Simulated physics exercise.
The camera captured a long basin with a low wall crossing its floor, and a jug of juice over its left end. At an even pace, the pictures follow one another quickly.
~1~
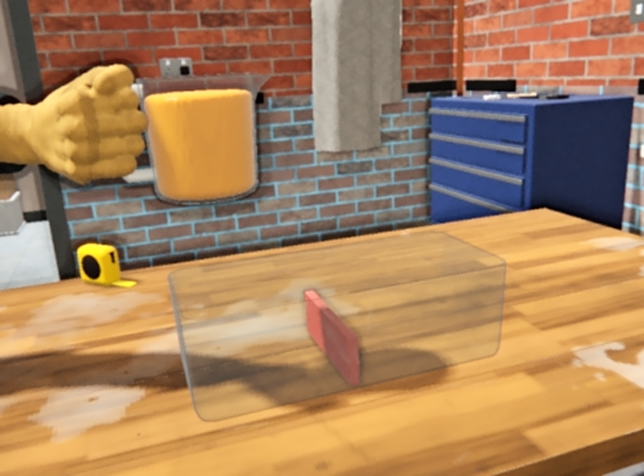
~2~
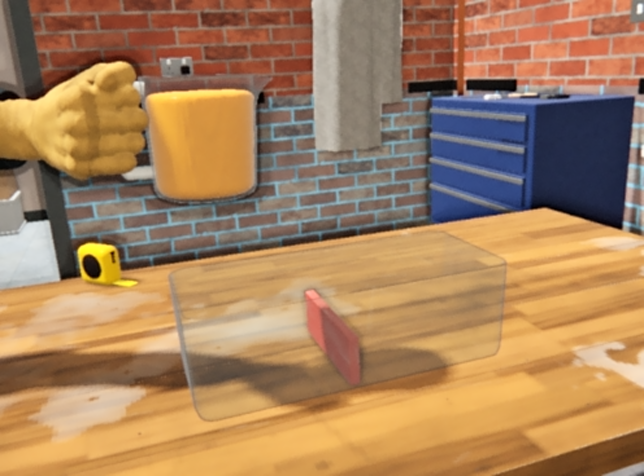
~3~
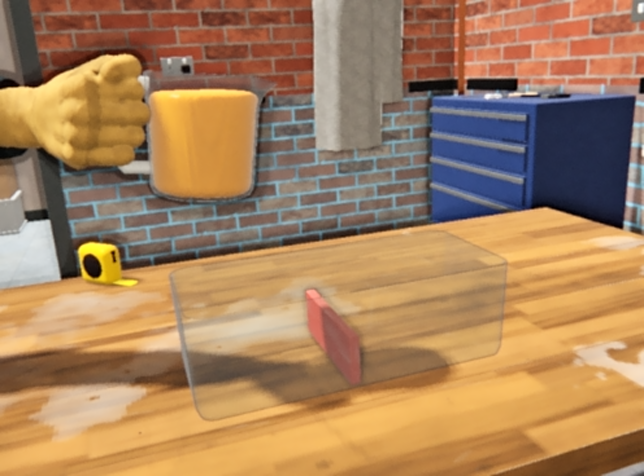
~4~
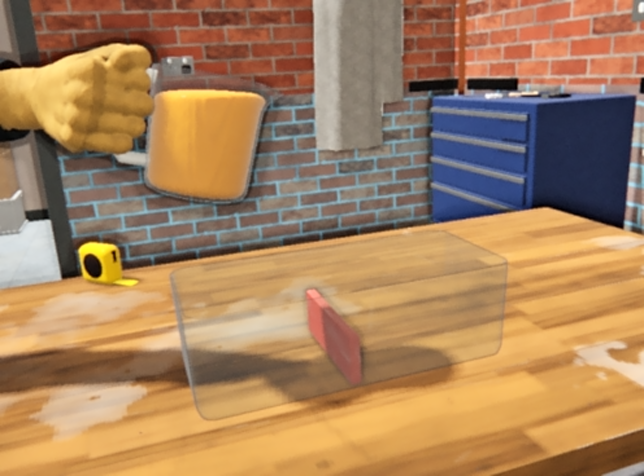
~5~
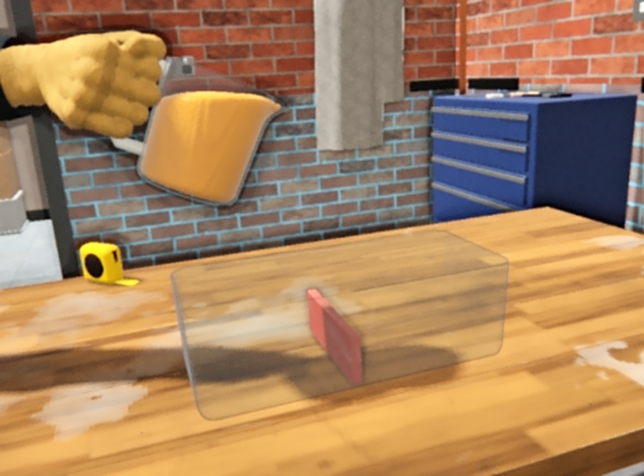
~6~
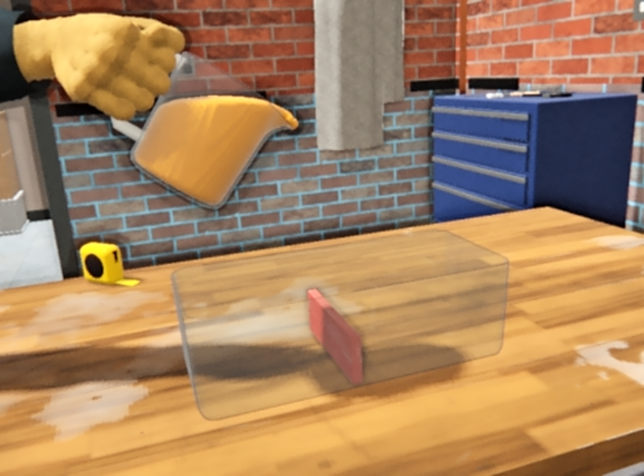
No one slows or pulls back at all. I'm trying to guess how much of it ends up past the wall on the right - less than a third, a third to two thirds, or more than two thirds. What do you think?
Middling share.
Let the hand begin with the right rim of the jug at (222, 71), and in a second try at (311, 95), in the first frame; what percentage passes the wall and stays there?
5 % and 80 %.
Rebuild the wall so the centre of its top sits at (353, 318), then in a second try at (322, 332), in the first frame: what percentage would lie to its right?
Try 1: Some 20 %; try 2: 60 %.
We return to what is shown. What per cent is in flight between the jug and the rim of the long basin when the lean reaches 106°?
About 30 per cent.
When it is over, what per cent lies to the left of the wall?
Close to 50 percent.
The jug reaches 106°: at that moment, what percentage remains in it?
I'd reckon near 45 percent is still held at that tilt.
A moment on, the jug is tipped right over and 43 per cent is still to pour, 1 is left of the wall and 25 right of it.
Next, the jug is tipped right over and 4 per cent is still to pour, 43 is left of the wall and 44 right of it.
Then the jug is tipped right over and 0 per cent is still to pour, 49 is left of the wall and 45 right of it.
Later the jug is tipped right over and 0 per cent is still to pour, 50 is left of the wall and 46 right of it.
Finally, 50 per cent lies left of the wall, 46 right of it and 4 outside.
